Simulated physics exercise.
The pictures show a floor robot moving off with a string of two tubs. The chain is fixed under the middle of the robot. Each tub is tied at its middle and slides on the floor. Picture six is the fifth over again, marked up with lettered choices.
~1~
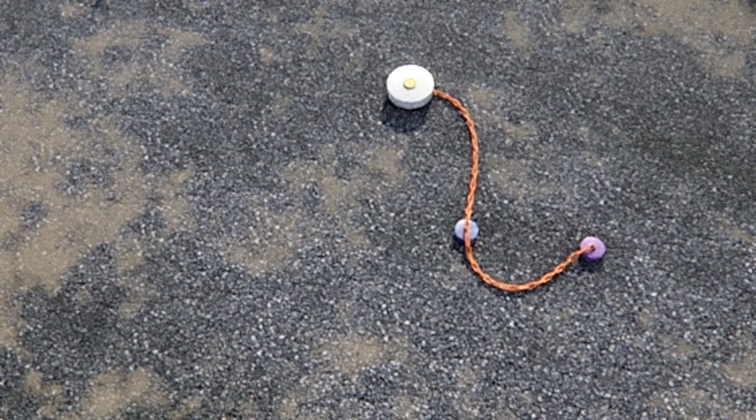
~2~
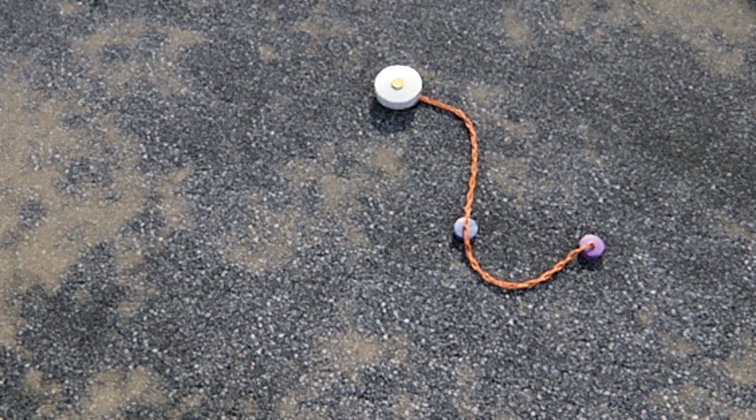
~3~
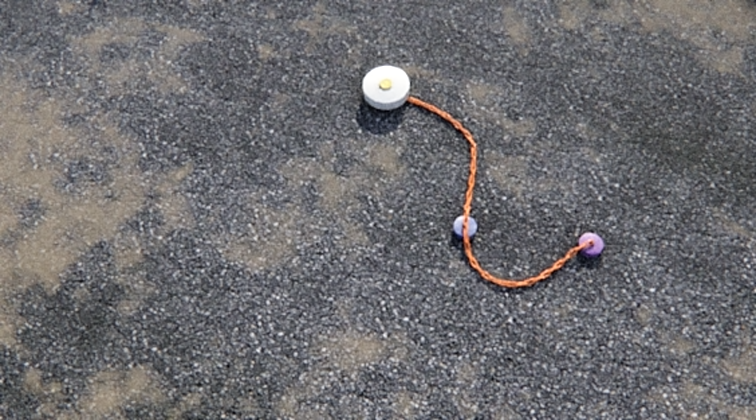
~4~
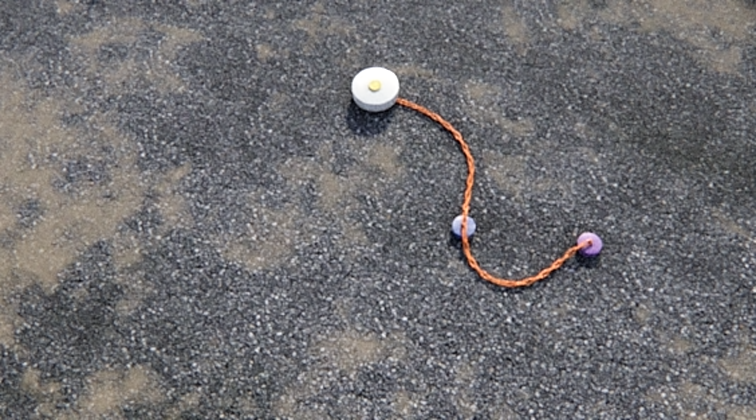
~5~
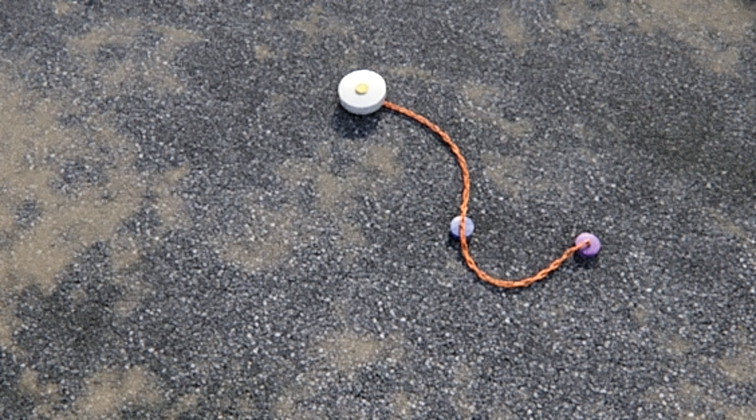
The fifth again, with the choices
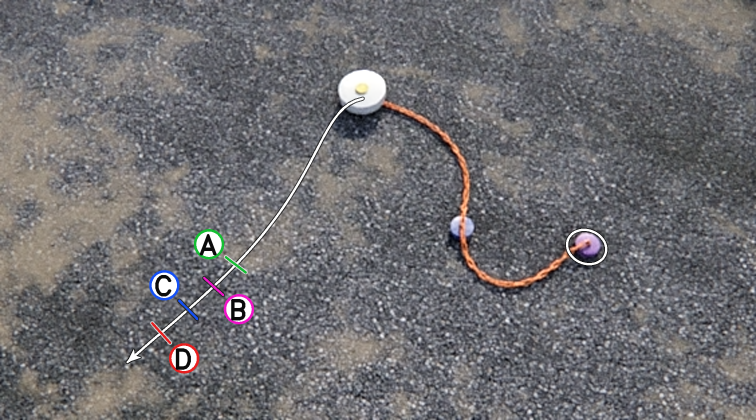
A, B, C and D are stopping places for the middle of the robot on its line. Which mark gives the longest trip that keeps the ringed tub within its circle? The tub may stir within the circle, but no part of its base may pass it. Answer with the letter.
No farther than C.
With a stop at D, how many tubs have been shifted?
By then, two.
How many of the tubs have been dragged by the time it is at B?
One.
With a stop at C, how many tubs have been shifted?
One.
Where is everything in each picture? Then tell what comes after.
The first frame shows purple tub (592, 249); blue tub (466, 231); robot (410, 88).
The second frame shows robot (398, 89); blue tub (466, 229).
The third frame shows robot (386, 89); blue tub (465, 227).
The fourth frame shows robot (375, 90); blue tub (464, 227).
The fifth frame shows robot (362, 93); blue tub (462, 228); purple tub (588, 245).
On the marked copy, A at (236, 265); B at (214, 287); C at (188, 310); D at (161, 333); the ring at (587, 247); the route from (363, 99) via (271, 224) to (128, 362).
Following C. Soon after the start, robot (309, 159); purple tub (588, 245); blue tub (462, 228).
Later, robot (254, 239); purple tub (588, 245); blue tub (462, 228).
In the end, robot (186, 306); purple tub (588, 245); blue tub (413, 244); the ringed tub at the far end is still in its ring.
As for the rest, A is safe but short; B is safe but short; D drags the last tub to (566, 245).
